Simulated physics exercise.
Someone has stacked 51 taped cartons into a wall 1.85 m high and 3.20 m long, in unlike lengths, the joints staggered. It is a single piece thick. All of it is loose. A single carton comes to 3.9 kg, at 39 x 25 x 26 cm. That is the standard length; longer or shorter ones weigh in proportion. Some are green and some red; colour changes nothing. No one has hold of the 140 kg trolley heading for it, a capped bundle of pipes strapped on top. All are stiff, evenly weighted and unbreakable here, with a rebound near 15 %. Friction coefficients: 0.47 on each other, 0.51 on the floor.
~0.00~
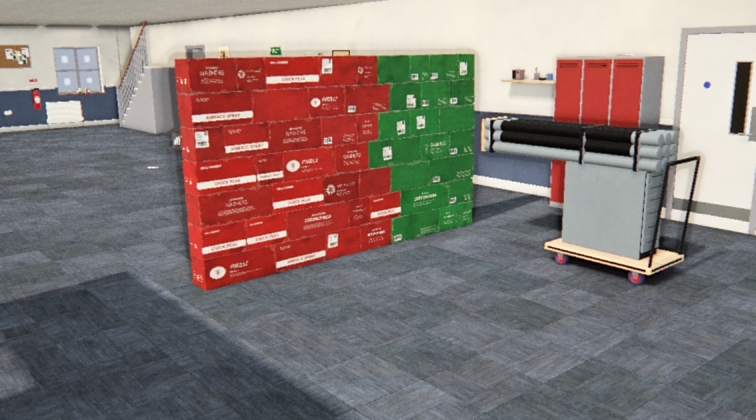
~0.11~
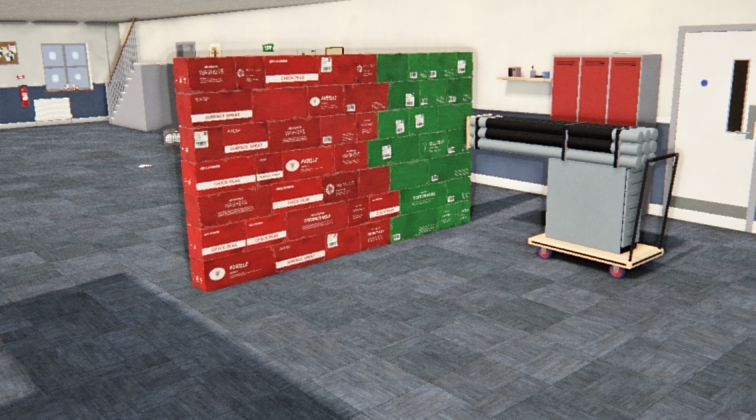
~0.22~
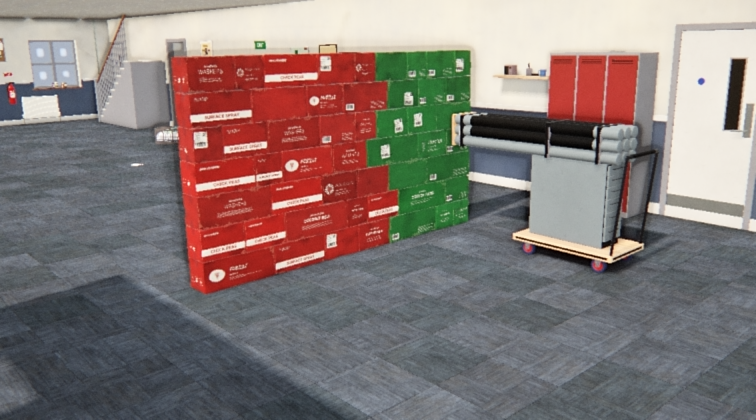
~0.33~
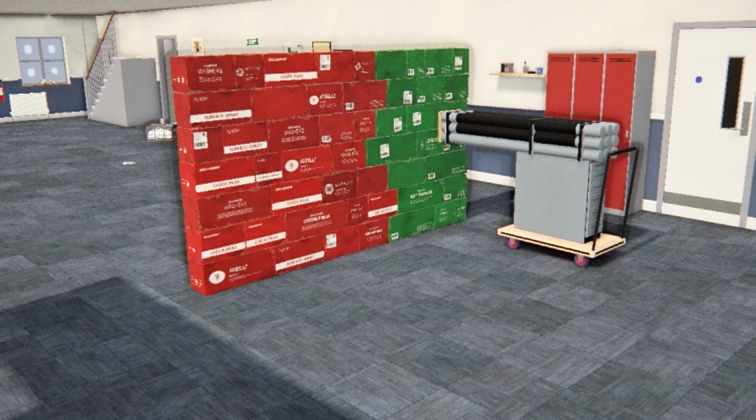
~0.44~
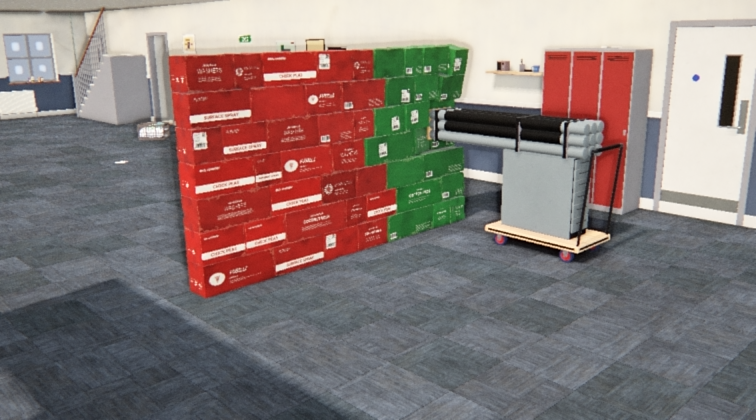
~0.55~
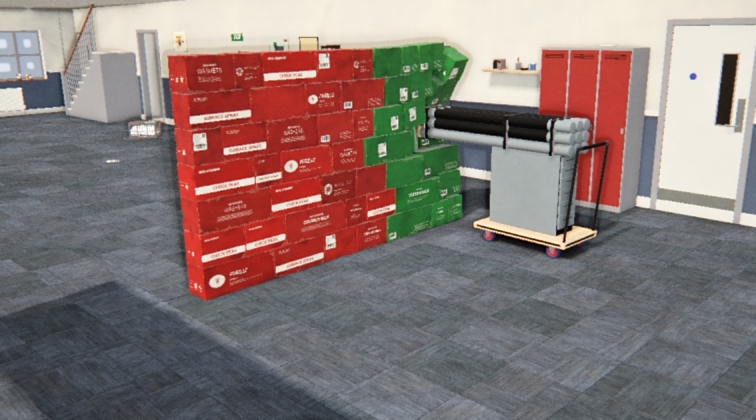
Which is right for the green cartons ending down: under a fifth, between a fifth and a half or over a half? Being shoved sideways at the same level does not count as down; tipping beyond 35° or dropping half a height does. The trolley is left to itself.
The part is upwards of a half.
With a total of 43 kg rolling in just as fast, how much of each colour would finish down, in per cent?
In that case red 0, green 60 per cent.
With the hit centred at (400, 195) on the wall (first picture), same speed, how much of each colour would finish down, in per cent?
In that case red 20, green 80 per cent.
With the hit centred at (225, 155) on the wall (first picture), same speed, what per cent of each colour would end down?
In that case red 20, green 0 per cent.
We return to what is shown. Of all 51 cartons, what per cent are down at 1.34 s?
By then 10 per cent.
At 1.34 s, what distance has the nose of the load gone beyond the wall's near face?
Roughly 105 cm.
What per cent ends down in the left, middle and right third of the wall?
Left 0, middle 10, right 70 per cent.
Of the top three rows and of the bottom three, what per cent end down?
Top 40, bottom 10 per cent.
After 0.84 s, load 63 cm past the wall's line, still rolling; 4 of the 20 green cartons down (4 of 51 in all colours); top green carton 4° from how it stood.
After 1.34 s, load 1.05 m past the wall's line, still rolling; 6 of the 20 green cartons down (6 of 51 in all colours); top green carton 30° from how it stood.
After 1.82 s, load 1.11 m past the wall's line, still rolling; 13 of the 20 green cartons down (13 of 51 in all colours); top green carton 53° from how it stood, 1.09 m lower.
In the end (2.9 s), load 1.10 m past the wall's line, stopped; 13 of the 20 green cartons down (13 of 51 in all colours); top green carton on its side; top red carton unmoved. That is 65 per cent. From the last view, middles, top green carton near (249, 234), top red carton near (239, 70).
